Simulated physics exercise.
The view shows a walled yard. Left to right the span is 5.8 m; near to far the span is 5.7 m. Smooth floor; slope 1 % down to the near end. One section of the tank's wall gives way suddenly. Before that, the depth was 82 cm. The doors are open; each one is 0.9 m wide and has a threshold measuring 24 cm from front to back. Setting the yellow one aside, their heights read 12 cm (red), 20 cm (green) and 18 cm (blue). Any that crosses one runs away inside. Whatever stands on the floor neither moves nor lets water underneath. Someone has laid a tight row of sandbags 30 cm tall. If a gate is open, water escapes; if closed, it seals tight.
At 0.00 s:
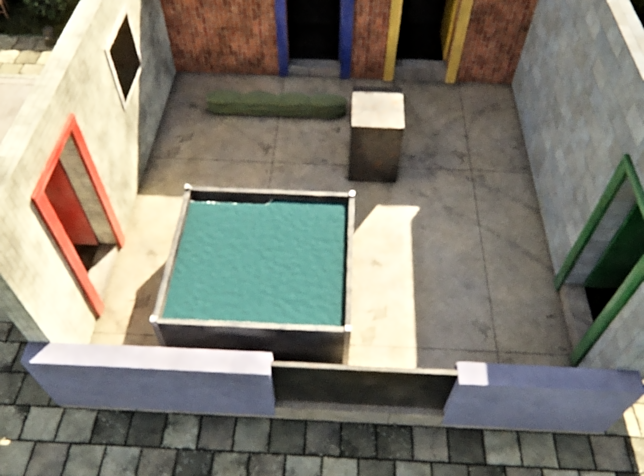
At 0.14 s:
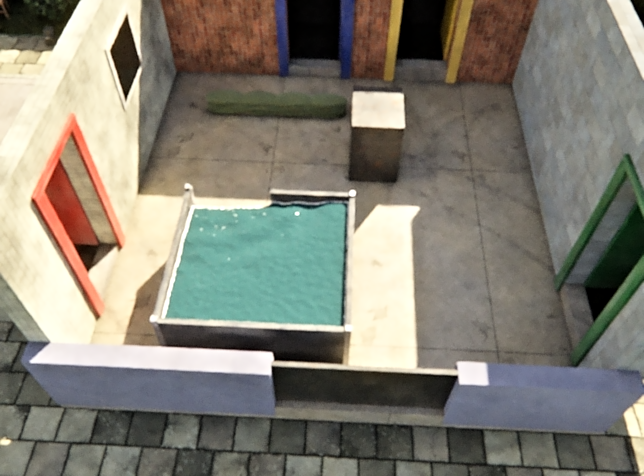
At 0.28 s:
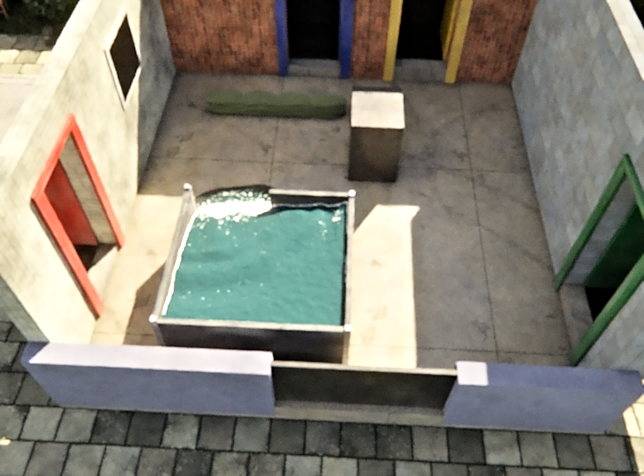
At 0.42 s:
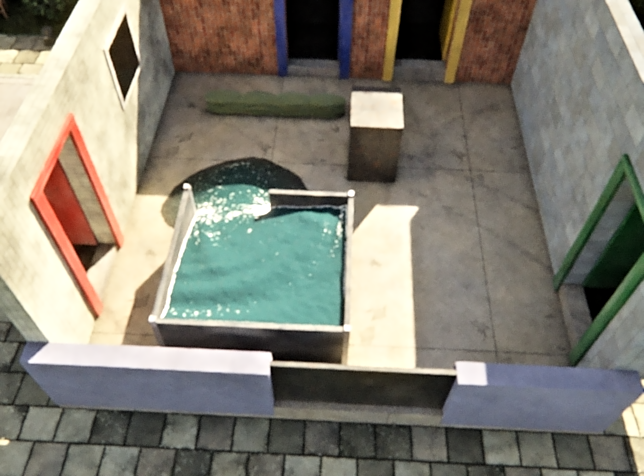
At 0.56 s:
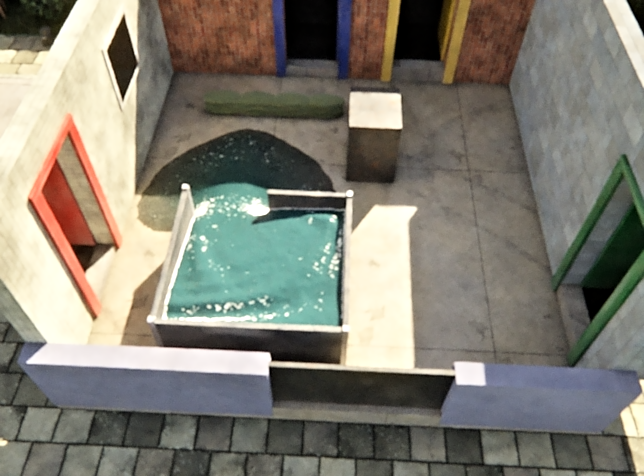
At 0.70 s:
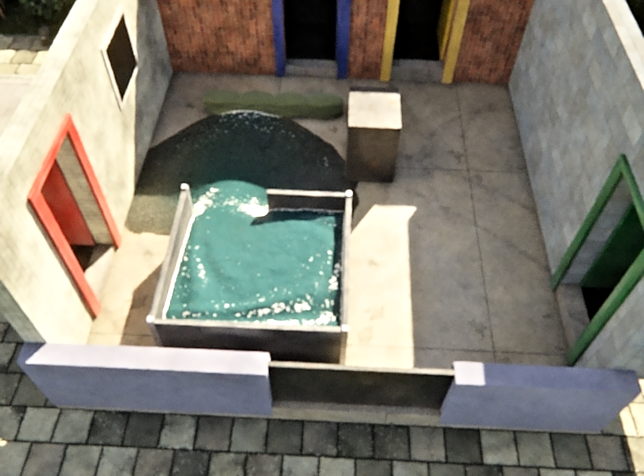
Teal water pouring through a gap in the far wall of a square tank, spreading in a dark pool across the walled yard's floor.
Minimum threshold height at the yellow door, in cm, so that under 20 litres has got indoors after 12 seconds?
Approx. 8.5 cm.
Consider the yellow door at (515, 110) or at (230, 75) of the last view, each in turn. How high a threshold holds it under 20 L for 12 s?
Roughly 26 cm for the first and 18 cm for the second.
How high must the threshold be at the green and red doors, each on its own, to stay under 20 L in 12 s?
Roughly 12.0 cm for the green door and roughly 9.0 cm for the red door.
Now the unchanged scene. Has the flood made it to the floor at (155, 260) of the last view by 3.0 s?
At that moment it's submerged.
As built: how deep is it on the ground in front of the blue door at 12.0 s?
You'd measure close to 4.0 cm there.
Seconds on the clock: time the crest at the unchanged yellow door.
Around 3.4 s, give or take.
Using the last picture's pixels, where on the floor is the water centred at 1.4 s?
The centre of all the water is around (247, 243).
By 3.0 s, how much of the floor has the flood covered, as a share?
About 50 per cent.
After 1.4 s water covers 30 % of the floor, deepest (45 cm) near (173, 75); it has not reached the yellow door.
After 3.0 s water covers 50 % of the floor, deepest (32 cm) near (193, 76); 11 cm at the yellow door, 0 litres in over its 25 cm threshold.
After 12.0 s water covers 95 % of the floor, deepest (18 cm) near (537, 218); 6 cm at the yellow door, 0 litres in over its 25 cm threshold.
At the yellow door as built, the water arrived by 1.8 s and peaked near 12 cm at 3.4 s.
With a threshold of 7 cm, 37 litres would have come in within the 12 s; with 9.5 cm, 14 litres. So under 20 litres takes about 8.5 cm.
